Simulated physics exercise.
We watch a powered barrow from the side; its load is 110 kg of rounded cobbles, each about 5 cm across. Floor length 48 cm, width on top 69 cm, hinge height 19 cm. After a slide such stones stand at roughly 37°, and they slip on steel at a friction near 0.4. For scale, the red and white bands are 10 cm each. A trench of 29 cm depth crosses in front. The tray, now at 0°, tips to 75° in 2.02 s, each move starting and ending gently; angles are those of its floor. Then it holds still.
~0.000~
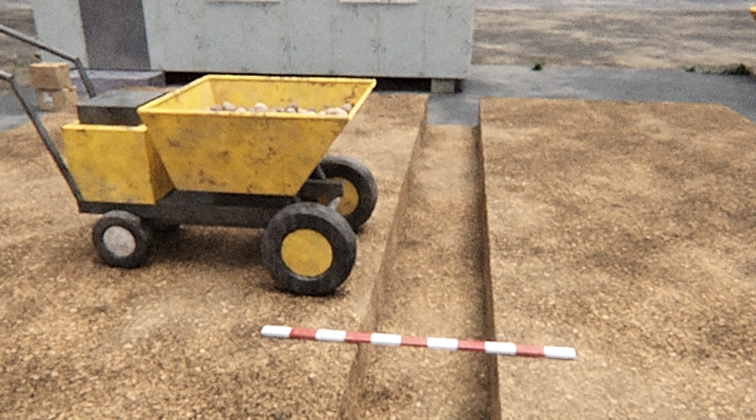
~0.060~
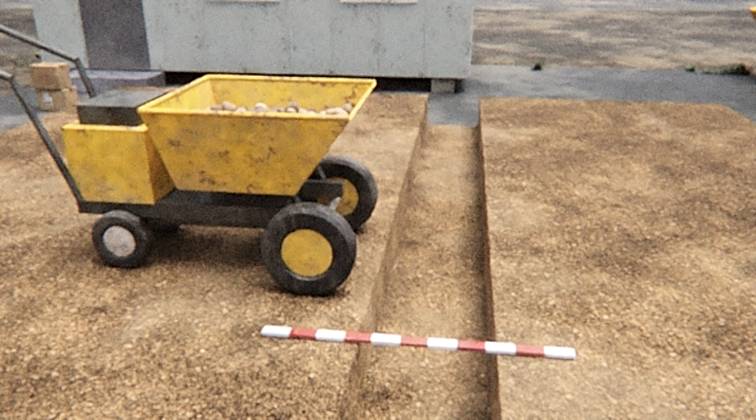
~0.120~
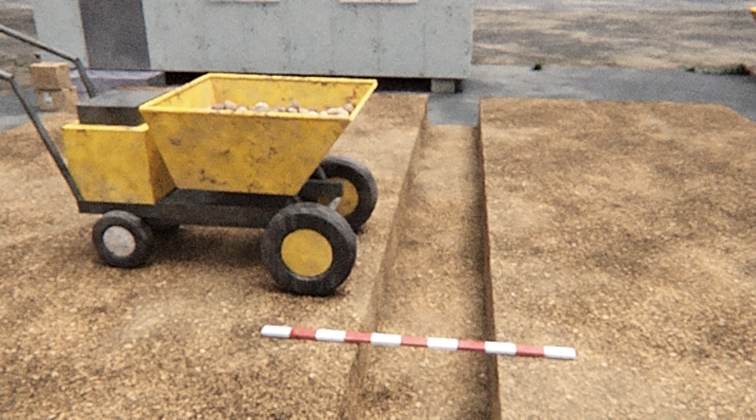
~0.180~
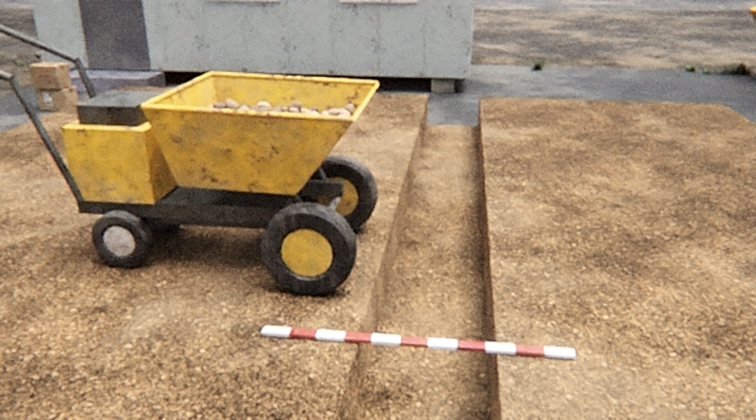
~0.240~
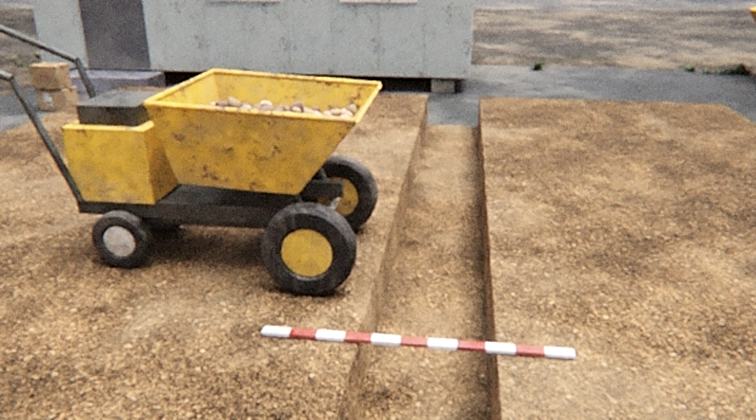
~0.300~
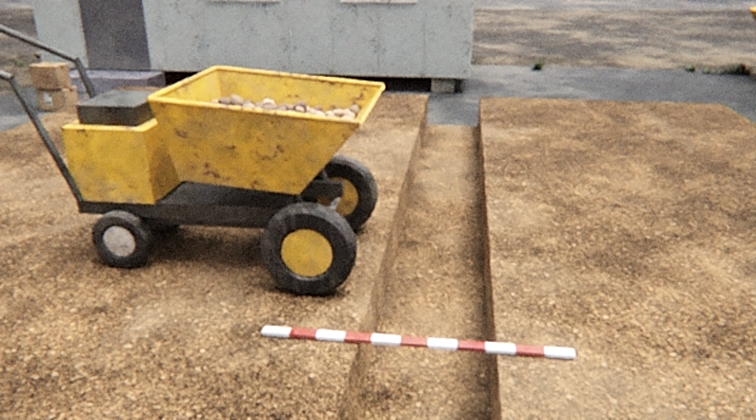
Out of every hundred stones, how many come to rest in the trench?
Close to 63 in a hundred.
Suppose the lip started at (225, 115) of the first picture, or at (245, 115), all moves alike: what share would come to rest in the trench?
First some 85, then 100 per cent.
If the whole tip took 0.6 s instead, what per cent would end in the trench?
Then about 35 per cent.
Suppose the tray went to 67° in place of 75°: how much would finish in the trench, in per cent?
It would be near 70 per cent.
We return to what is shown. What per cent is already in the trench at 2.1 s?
About 25 per cent by then.
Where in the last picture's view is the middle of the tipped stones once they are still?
Near (474, 304).
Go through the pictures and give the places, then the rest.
The first picture shows lip at (349, 118), floor tilted 0°, highest stones at (280, 114).
The second picture shows lip at (349, 119), floor tilted 0°, highest stones at (280, 114); the stones move at 0.1 m/s on average.
In the third picture, the tray is at 1°, its lip at (351, 119); the top of the load is at (282, 113); the stones move at 0.1 m/s on average.
In the fourth picture, the tray is at 2°, its lip at (353, 120); the top of the load is at (275, 113); the stones move at 0.1 m/s on average.
In the fifth picture, the tray is at 3°, its lip at (356, 121); the top of the load is at (259, 111); the stones move at 0.2 m/s on average.
The sixth picture shows lip at (360, 123), floor tilted 4°, highest stones at (258, 109); the stones move at 0.2 m/s on average.
After 1.5 s the floor is at 63°; 100 % in the tray; the foremost stones are at (455, 206).
After 2.1 s the floor is at 75°; 49 % in the tray, 25 % in the trench, 26 % past the trench; the foremost stones are at (589, 284).
After 2.5 s the floor is at 75°; 20 % in the tray, 43 % in the trench, 37 % past the trench; the foremost stones are at (653, 285).
After 4.4 s the floor is at 75°; 0 % in the tray, 63 % in the trench, 37 % past the trench; the foremost stones are at (685, 284).
